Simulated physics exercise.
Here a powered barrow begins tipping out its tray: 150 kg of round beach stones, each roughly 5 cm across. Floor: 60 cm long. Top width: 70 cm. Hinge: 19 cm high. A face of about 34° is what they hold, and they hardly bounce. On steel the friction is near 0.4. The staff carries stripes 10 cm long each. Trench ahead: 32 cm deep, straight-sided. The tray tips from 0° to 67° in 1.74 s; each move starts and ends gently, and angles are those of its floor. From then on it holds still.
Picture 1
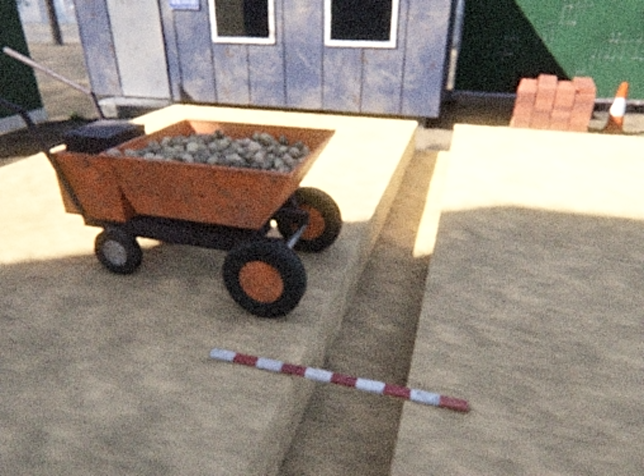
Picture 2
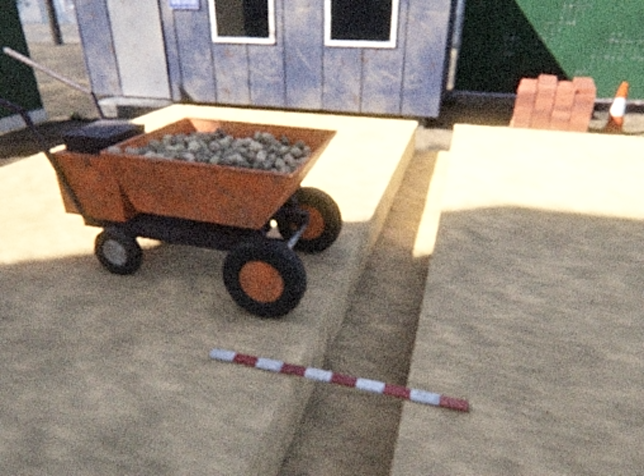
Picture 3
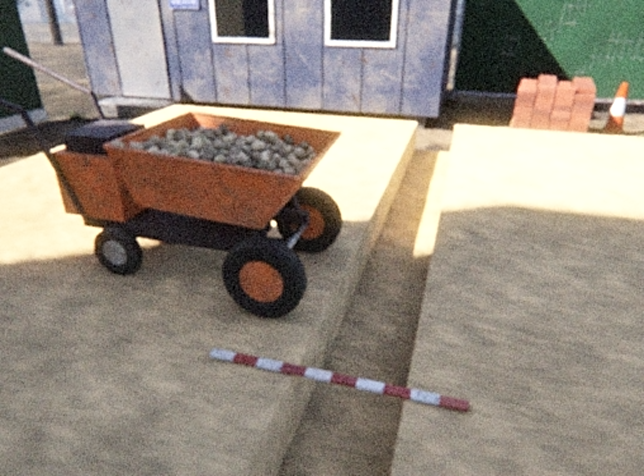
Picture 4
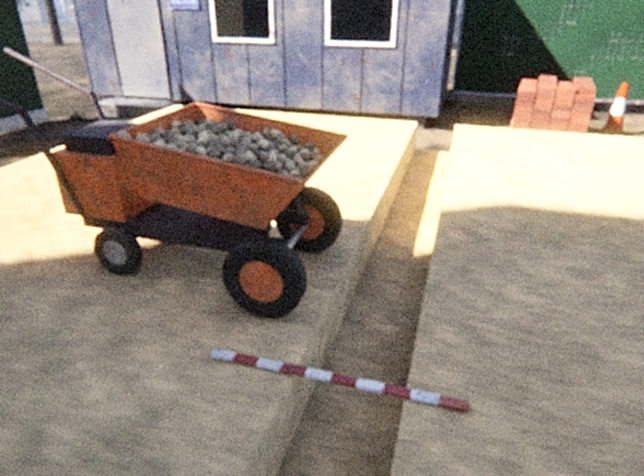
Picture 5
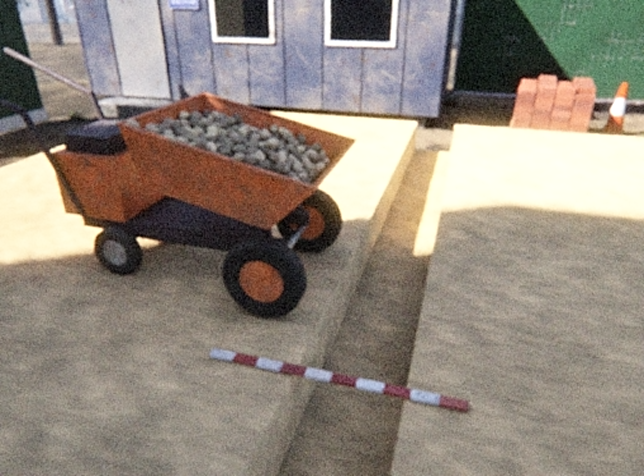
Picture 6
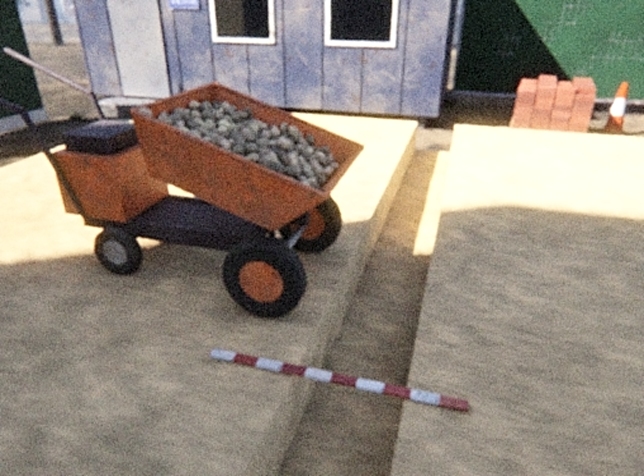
At the start, an orange powered barrow stands beside a trench with its tray of grey stones level, a red-and-white striped staff lying in front. The tray barely moves at first, then its left end rises steadily while its right lip lowers, leaving the tray slanting down to the right, stones still inside.
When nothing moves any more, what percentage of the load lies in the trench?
58 %.
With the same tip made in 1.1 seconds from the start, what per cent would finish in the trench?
That would give about 45 percent.
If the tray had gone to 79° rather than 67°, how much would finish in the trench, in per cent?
Some 50 in a hundred, I'd say.
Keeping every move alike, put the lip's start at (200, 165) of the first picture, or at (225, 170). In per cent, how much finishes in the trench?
Near 95 then near 100 percent.
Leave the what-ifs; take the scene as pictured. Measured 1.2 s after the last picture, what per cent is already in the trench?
Roughly 15% by that time.
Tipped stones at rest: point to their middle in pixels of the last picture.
Around (414, 329).
Then, 0.7 s after the last picture the floor is at 56°, 99 % in the tray, 1 % in the trench; the foremost stones are at (404, 265).
Then, 1.2 s after the last picture the floor is at 67°, 51 % in the tray, 16 % in the trench, 33 % past the trench; the foremost stones are at (556, 337).
Then, 1.6 s after the last picture the floor is at 67°, 30 % in the tray, 26 % in the trench, 44 % past the trench; the foremost stones are past the picture's edge.
Then, 3.5 s after the last picture the floor is at 67°, 0 % in the tray, 58 % in the trench, 42 % past the trench; the foremost stones are past the picture's edge.
